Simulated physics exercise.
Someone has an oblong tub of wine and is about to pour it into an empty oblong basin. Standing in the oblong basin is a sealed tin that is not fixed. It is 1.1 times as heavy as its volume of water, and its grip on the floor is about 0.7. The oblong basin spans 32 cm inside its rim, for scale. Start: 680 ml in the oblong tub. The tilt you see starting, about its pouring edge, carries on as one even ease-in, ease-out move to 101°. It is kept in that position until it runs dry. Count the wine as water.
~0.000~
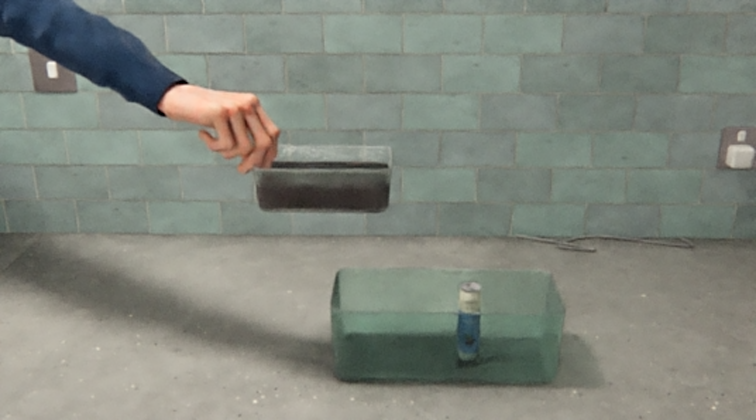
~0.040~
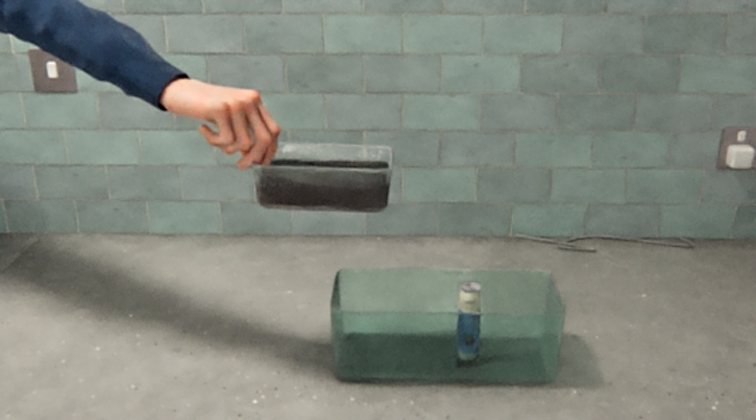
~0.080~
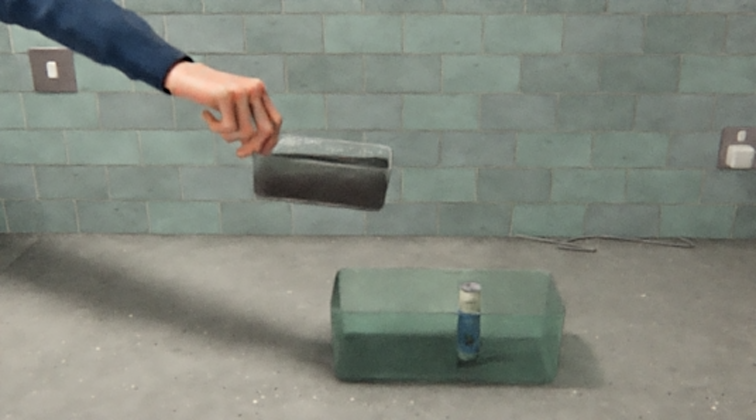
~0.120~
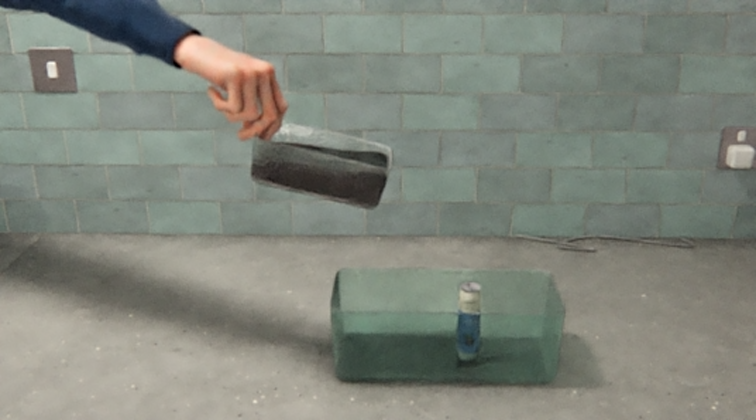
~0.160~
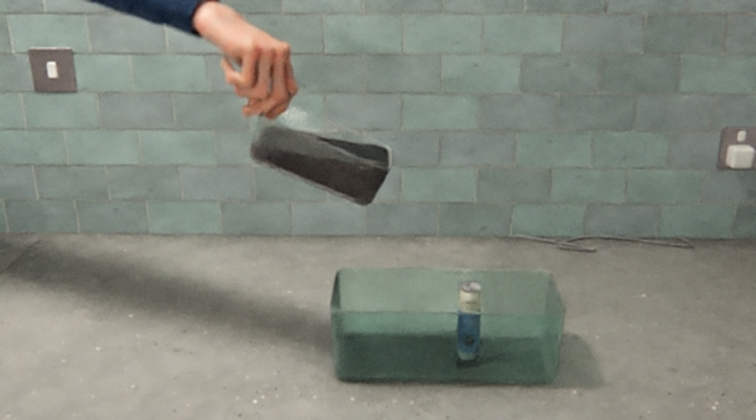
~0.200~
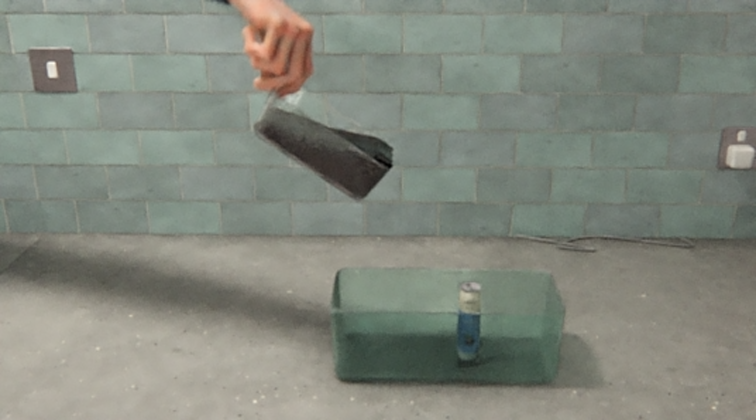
A hand in a dark blue sleeve, reaching in from the upper left, first holds a clear oblong tub of dark liquid level, then tilts it steadily down to the right as the arm shifts rightward. Below it, a greenish transparent basin holds an upright blue-and-pale tin. The still camera faces a grey countertop and green tiled wall from the front, slightly above.
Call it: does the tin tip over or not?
It does not.
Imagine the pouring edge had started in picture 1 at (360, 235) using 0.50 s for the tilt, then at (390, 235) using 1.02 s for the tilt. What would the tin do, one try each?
First it stays on its base; then it tips over.
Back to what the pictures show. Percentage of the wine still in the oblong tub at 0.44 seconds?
Roughly 26 percent.
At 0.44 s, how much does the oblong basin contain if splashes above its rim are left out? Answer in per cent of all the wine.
2 %, more or less.
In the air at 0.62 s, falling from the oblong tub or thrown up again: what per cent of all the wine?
Around 16 per cent of the liquid is in flight.
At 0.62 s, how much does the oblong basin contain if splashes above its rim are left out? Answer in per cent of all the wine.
76 per cent or thereabouts.
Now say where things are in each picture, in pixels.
In the first picture, it leans 0°; its right rim is at (391, 160); the wine meets the walls at (262, 171) and (389, 172); the oblong basin's rim runs from (334, 290) to (558, 292); the tin's top is at (470, 290).
In the second picture, it leans 2°; its right rim is at (391, 160); the wine meets the walls at (262, 169) and (389, 170).
In the third picture, it leans 6°; its right rim is at (391, 160); the wine meets the walls at (261, 162) and (388, 166).
In the fourth picture, it leans 14°; its right rim is at (391, 160); the wine meets the walls at (259, 151) and (388, 161).
In the fifth picture, it leans 23°; its right rim is at (390, 160); the wine meets the walls at (259, 133) and (390, 155).
In the sixth picture, it leans 35°; its right rim is at (390, 160); the wine meets the walls at (261, 113) and (381, 146); 2 per cent is over the edge.
By 0.44 s the tilt is 97° and 25 per cent is still to pour; the tin stands where it began.
By 0.62 s the tilt is 101° and 4 per cent is still to pour; the tin stands where it began.
By 0.80 s the tilt is 101° and 0 per cent is still to pour; the tin stands where it began.
By 1.00 s the tilt is 101° and 0 per cent is still to pour; the tin stands where it began.
At rest the tin stands where it began.
